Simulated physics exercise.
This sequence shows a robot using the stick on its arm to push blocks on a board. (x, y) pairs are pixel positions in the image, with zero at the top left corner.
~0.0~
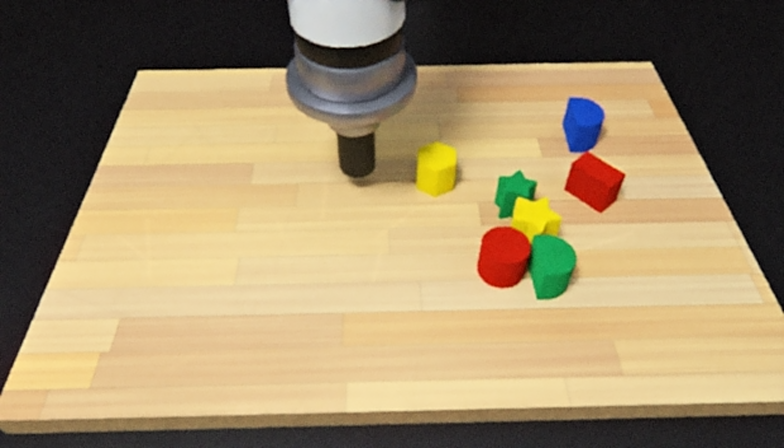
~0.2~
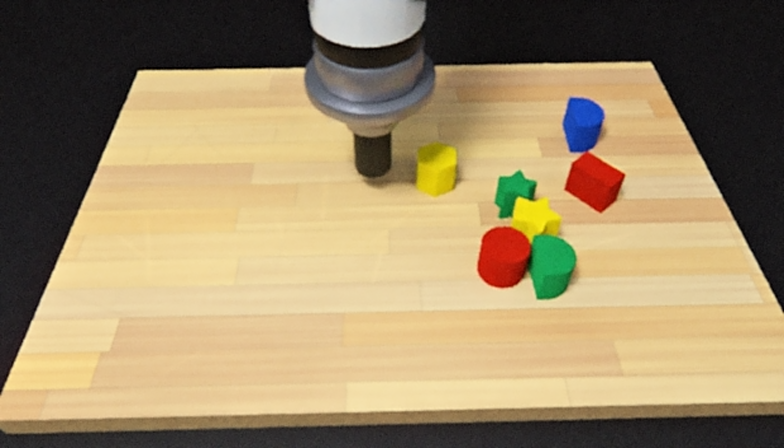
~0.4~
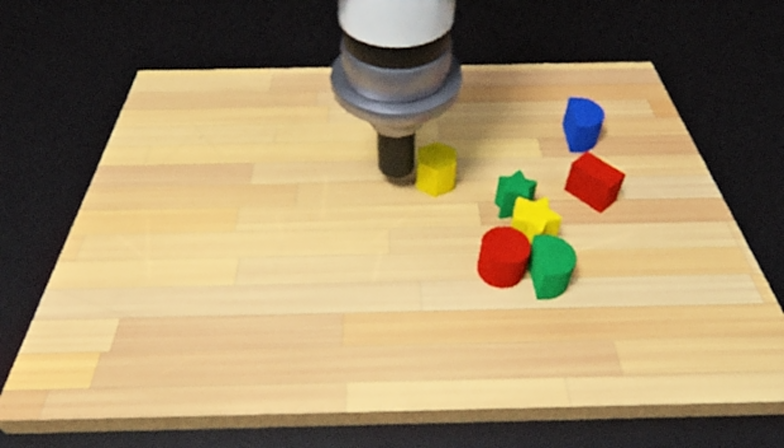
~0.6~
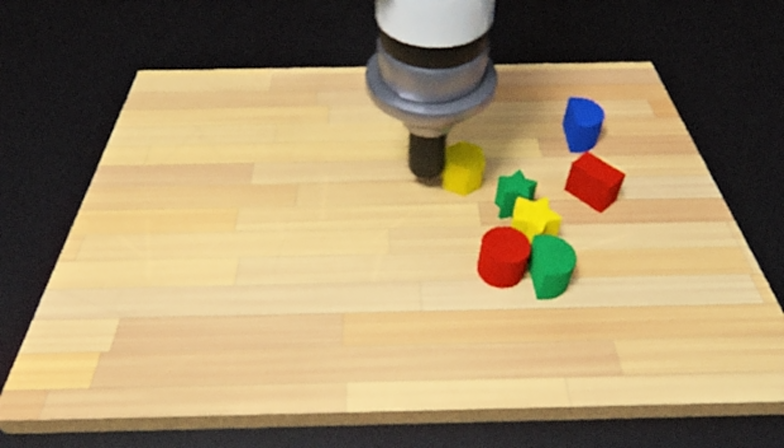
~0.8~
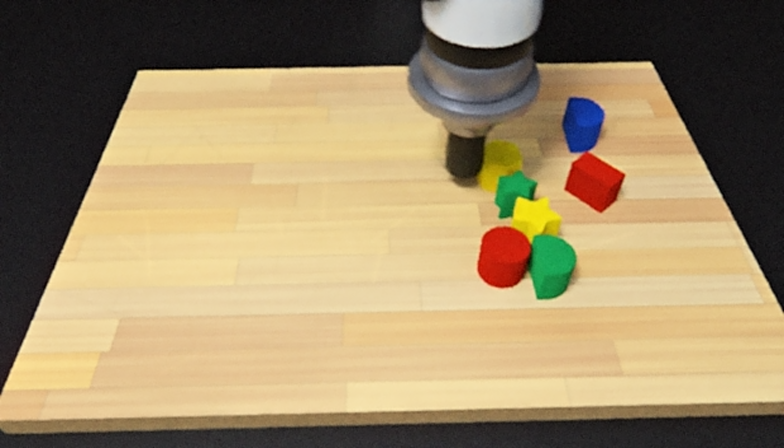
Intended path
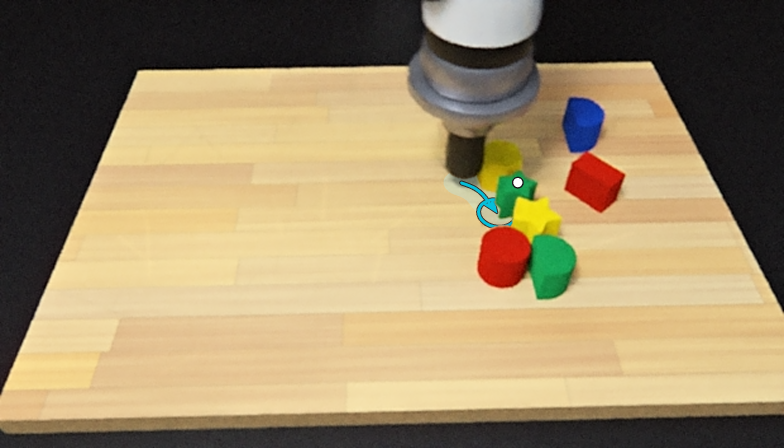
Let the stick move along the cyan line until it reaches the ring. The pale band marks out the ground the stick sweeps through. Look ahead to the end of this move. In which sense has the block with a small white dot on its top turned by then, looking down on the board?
Its rotation is counterclockwise.
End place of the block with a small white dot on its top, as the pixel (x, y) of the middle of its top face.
At roughly (538, 192).
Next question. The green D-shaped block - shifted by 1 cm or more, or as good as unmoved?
Moved off its spot.
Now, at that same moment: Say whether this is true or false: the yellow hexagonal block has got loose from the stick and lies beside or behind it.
It is true.
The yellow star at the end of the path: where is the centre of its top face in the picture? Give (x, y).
Around pixel (557, 223).
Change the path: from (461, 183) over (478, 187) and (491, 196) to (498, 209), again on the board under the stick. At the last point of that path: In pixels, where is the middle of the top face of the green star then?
When the path ends, it will be at (536, 193).
The drawn path runs from (461, 183) by way of (477, 190) and (488, 201) to (497, 213); the dot is on the green star.
What follows on the original path. Halfway along, stick (486, 180); yellow hexagonal block (517, 154), turned 25° anticlockwise; green star (522, 185).
At the end, stick (500, 198); yellow hexagonal block (517, 154), turned 25° anticlockwise; green star (538, 192), turned 50° anticlockwise; yellow star (557, 223), turned 20° clockwise; green D-shaped block (562, 263).
